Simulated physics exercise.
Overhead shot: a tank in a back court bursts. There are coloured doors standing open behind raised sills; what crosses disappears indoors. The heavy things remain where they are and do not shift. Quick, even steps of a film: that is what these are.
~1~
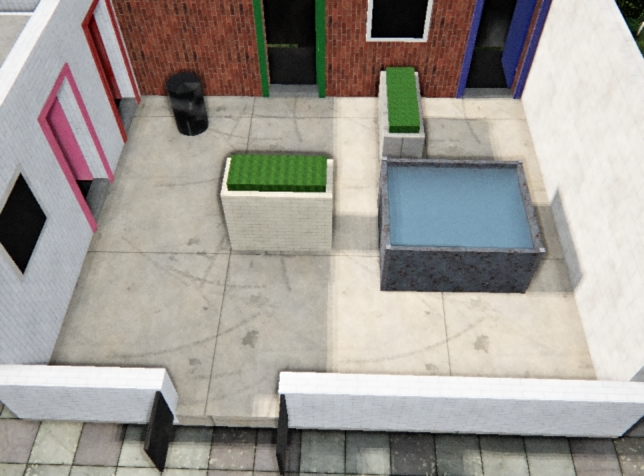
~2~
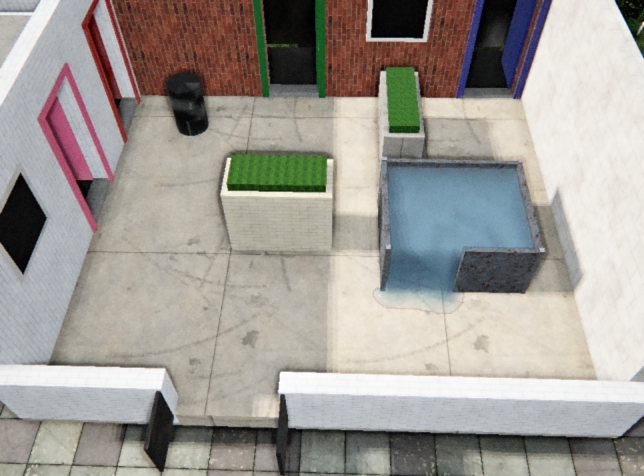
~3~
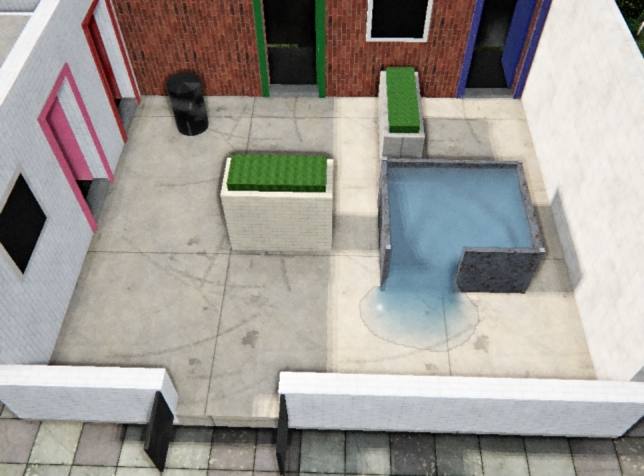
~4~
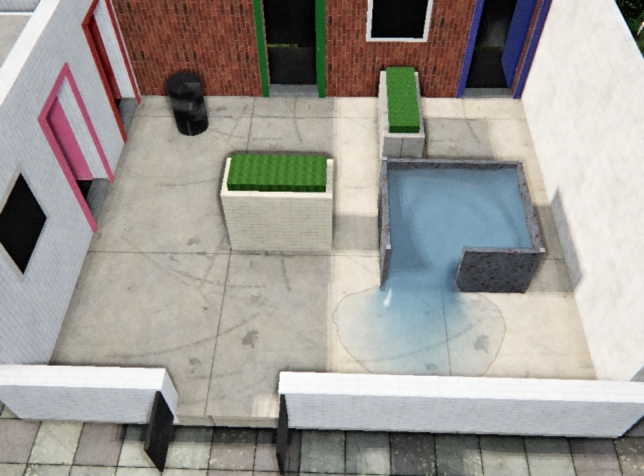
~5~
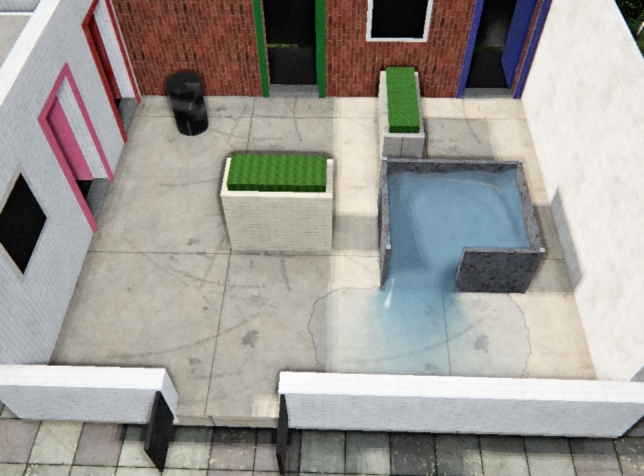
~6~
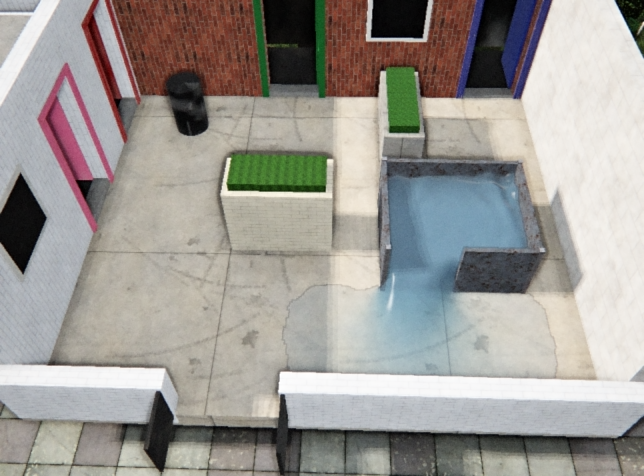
In a walled back court, water pours through a tank's broken front and spreads outward.
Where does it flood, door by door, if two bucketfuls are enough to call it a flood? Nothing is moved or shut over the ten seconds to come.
At the green door it does not flood; at the pink door it does not flood; at the blue door it floods; at the red door it does not flood.
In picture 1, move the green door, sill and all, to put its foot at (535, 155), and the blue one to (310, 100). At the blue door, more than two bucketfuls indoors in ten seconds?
Note: Blue does not reach the limit.
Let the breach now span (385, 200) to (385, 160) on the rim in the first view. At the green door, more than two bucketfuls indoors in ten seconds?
As far as I can tell, the green door breaks the threshold.
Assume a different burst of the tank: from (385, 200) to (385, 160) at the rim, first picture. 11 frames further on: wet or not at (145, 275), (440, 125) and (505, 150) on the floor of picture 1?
Taken in turn they're unwetted, unwetted and unwetted.
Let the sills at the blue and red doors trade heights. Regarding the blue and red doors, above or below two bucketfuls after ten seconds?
You'll see the blue door stays short and the red door tops the limit.
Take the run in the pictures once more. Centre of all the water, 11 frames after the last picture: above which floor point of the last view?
(411, 304).
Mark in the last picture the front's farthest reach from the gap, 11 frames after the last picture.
The front should reach about (40, 392).
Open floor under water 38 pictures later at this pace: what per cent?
I'd say 75 per cent.
A moment on, water covers 20 % of the floor; the green door not reached, the pink door not reached, the blue door not reached, the red door not reached.
Next, water covers 30 % of the floor; the green door not reached, the pink door not reached, the blue door not reached, the red door not reached.
Then, water covers 55 % of the floor; the green door not reached, the pink door wet at the sill, nothing in, the blue door wet at the sill, nothing in, the red door not reached.
Later, water covers 75 % of the floor; the green door not reached, the pink door wet at the sill, nothing in, the blue door far over two buckets in, the red door wet at the sill, nothing in.
In the end, water covers 95 % of the floor; the green door under two buckets in, the pink door wet at the sill, nothing in, the blue door far over two buckets in, the red door wet at the sill, nothing in.
